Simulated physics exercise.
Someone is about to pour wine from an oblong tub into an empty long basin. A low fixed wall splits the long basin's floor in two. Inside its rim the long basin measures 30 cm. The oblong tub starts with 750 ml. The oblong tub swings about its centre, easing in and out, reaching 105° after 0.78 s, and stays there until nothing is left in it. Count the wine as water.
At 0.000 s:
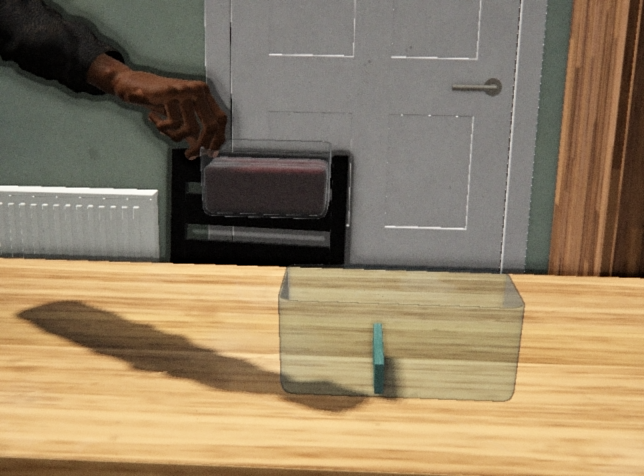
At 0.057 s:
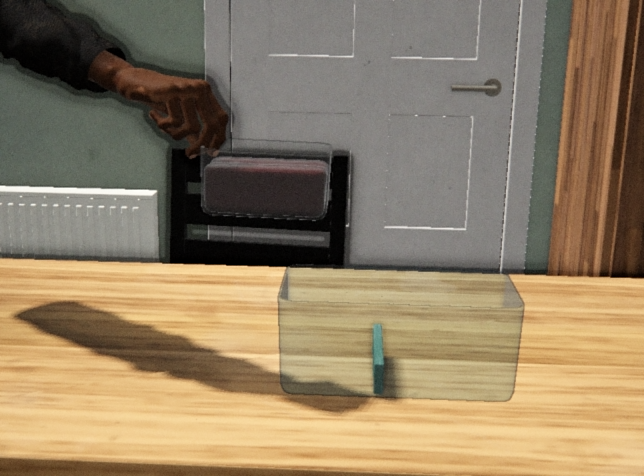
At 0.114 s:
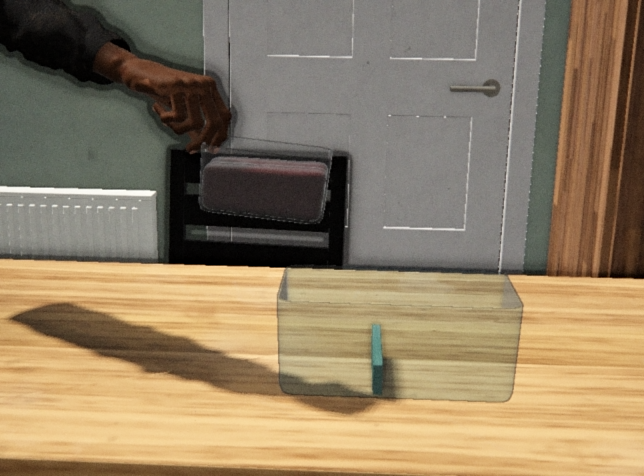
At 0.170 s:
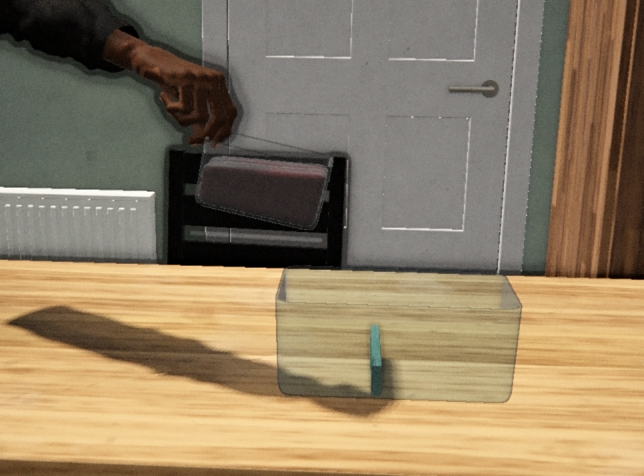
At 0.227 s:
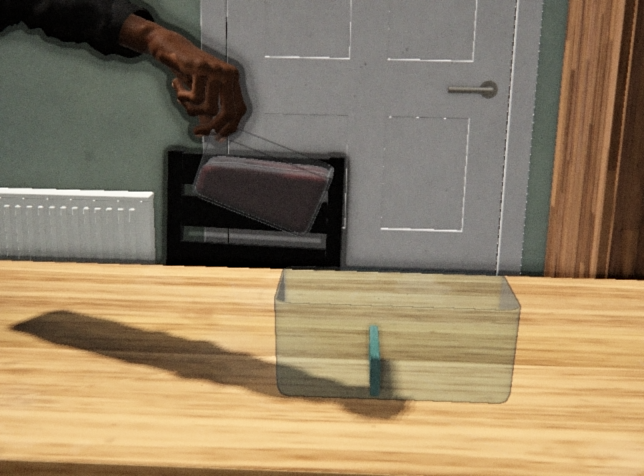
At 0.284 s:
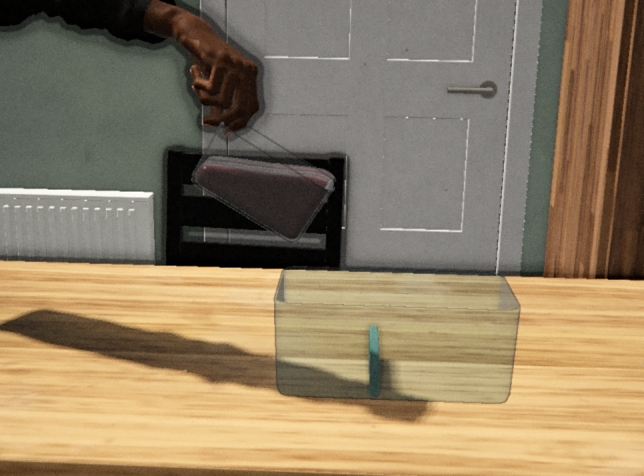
A hand tilting a clear oblong tub of dark red liquid down to the right above an empty clear basin on a wooden table.
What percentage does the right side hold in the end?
Roughly 43 per cent is past the wall.
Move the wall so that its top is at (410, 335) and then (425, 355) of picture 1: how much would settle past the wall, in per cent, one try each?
In turn about 5 and 20 per cent.
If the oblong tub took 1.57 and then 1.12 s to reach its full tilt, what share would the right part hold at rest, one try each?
In turn about 60 and 55 per cent.
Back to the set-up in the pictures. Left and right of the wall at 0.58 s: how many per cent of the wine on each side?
Some 12 per cent left and 22 right.
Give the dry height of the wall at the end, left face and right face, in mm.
Some 18 mm on the left and 28 mm on the right.
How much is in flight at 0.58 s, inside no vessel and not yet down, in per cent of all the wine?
Near 38 in a hundred.
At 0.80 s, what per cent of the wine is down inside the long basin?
Near 88 in a hundred.
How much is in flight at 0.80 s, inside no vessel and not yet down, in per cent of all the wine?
About 5 per cent.
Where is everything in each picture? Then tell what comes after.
In the first frame, tilt 0°; pouring edge (329, 149); surface from (209, 163) to (328, 165); the long basin's rim runs from (283, 282) to (516, 290); the wall's top is at (379, 344).
In the second frame, tilt 1°; pouring edge (330, 151); surface from (209, 162) to (328, 167).
In the third frame, tilt 5°; pouring edge (330, 156); surface from (208, 162) to (327, 168).
In the fourth frame, tilt 12°; pouring edge (331, 164); surface from (207, 163) to (327, 171).
In the fifth frame, tilt 20°; pouring edge (332, 175); surface from (206, 163) to (330, 173).
In the sixth frame, tilt 31°; pouring edge (331, 187); surface from (204, 162) to (328, 179); 2 per cent is over the edge.
After 0.58 s the tilt is 89° and 27 per cent is still to pour, 12 is left of the wall and 22 right of it.
After 0.80 s the tilt is 105° and 7 per cent is still to pour, 45 is left of the wall and 43 right of it.
After 1.03 s the tilt is 105° and 1 per cent is still to pour, 54 is left of the wall and 43 right of it.
After 1.28 s the tilt is 105° and 0 per cent is still to pour, 56 is left of the wall and 43 right of it.
In the end 56 per cent lies left of the wall, 43 right of it and 1 outside.
